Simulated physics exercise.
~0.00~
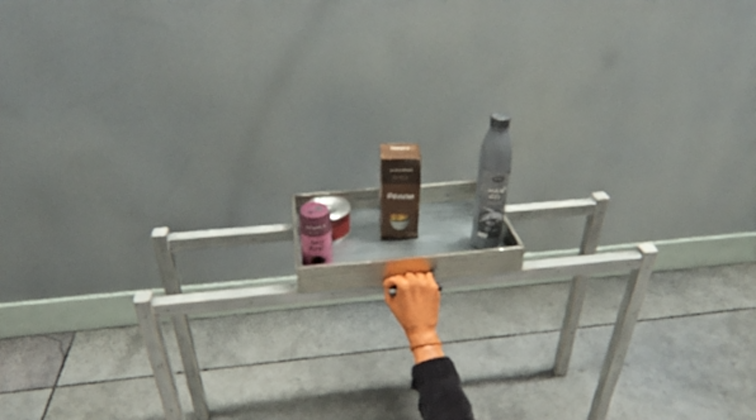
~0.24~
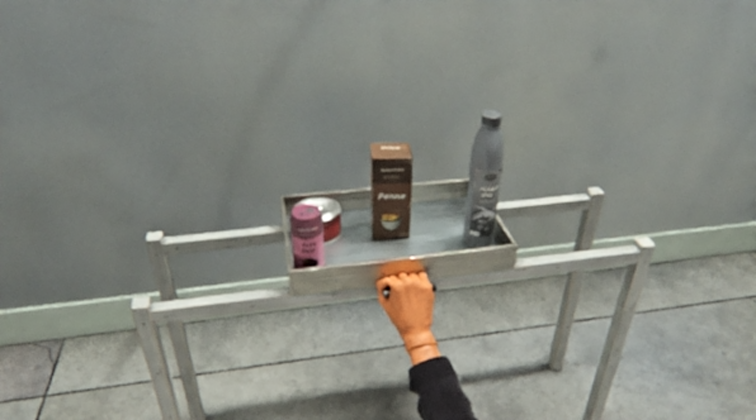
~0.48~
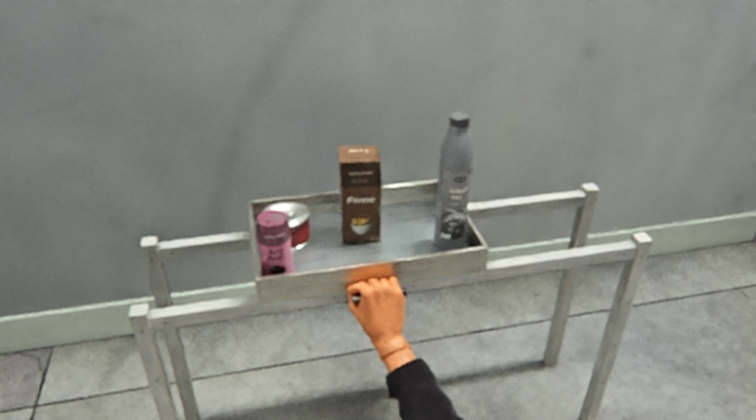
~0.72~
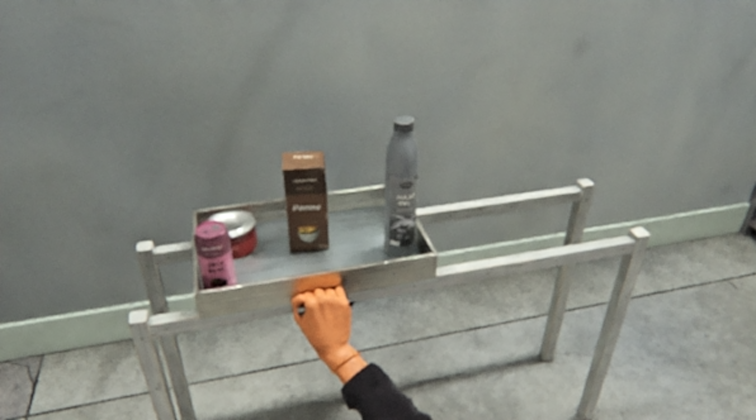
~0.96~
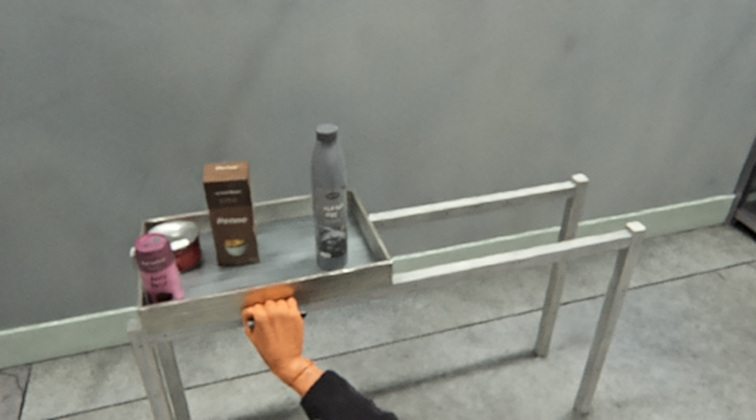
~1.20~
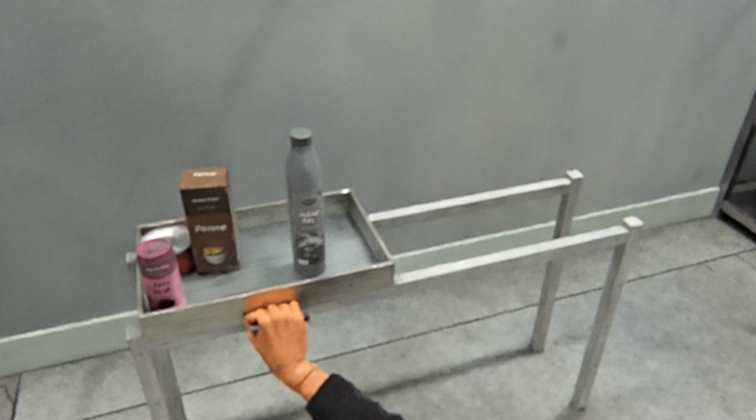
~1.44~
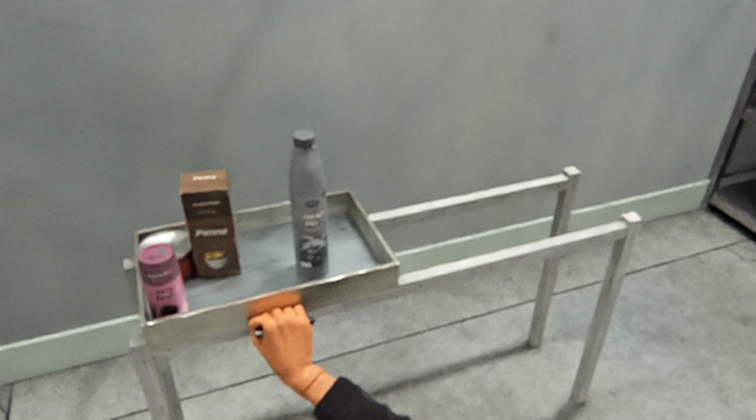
On a metal rack, a hand slides a tray left, shifting the bottle and carton.
